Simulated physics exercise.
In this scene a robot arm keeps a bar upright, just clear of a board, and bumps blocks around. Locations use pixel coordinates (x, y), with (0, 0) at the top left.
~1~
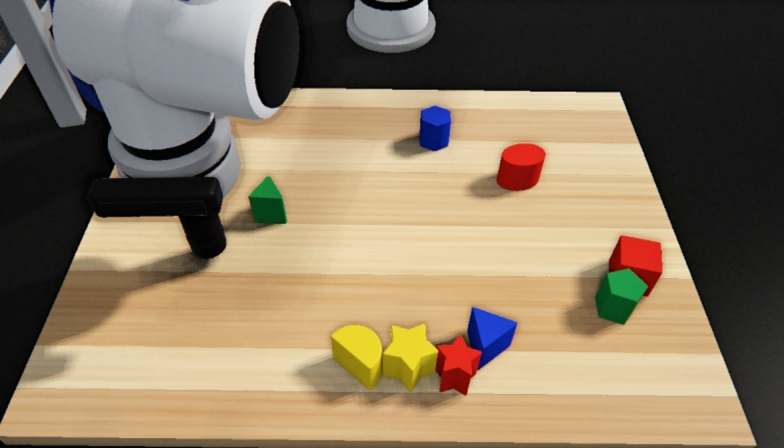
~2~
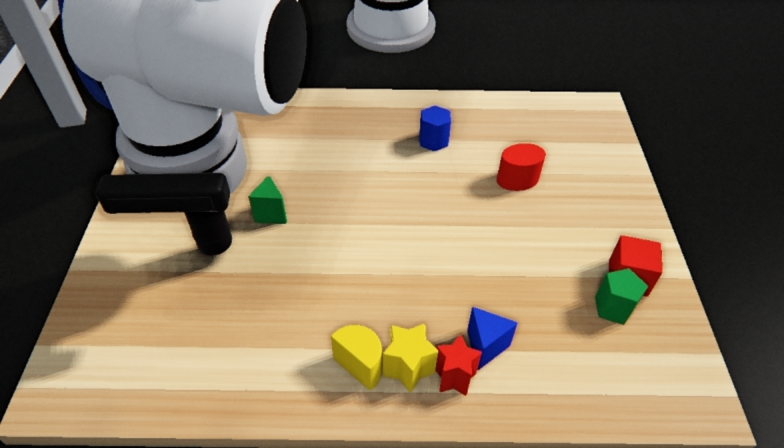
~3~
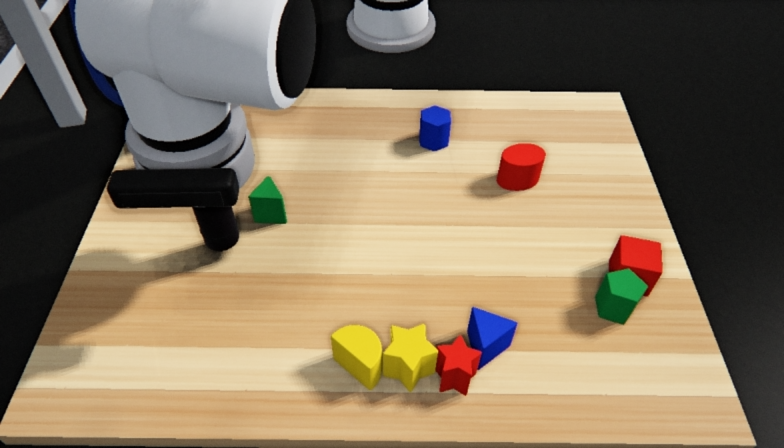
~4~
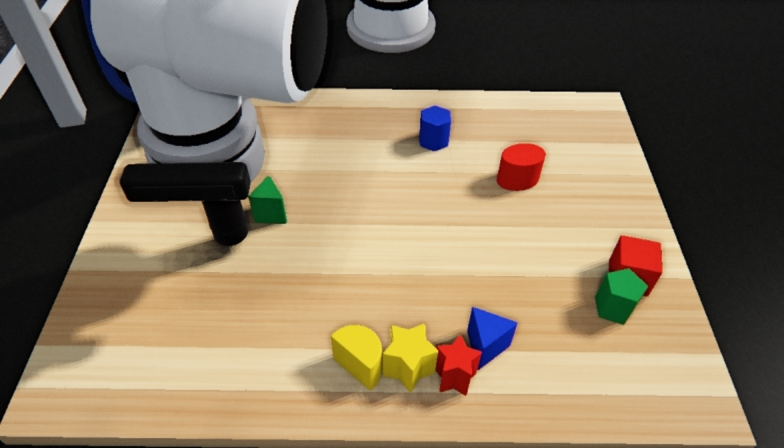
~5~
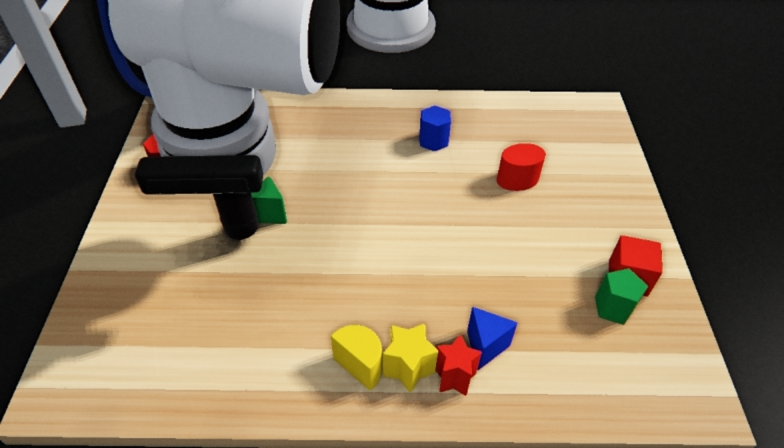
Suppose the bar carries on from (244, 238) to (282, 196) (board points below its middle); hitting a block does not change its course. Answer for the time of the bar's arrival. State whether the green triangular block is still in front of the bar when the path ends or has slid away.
As far as I can tell, the green triangular block is still leading the way in front of the bar.
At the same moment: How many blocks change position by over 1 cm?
One block, no more.
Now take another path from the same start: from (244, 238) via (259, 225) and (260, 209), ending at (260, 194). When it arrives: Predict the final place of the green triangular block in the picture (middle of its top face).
At roughly (282, 168).
What follows on the original path. Halfway along, bar at (262, 206); green triangular block at (283, 178), turned 45° clockwise.
At the end, bar at (280, 186); green triangular block at (303, 161), turned 70° clockwise.
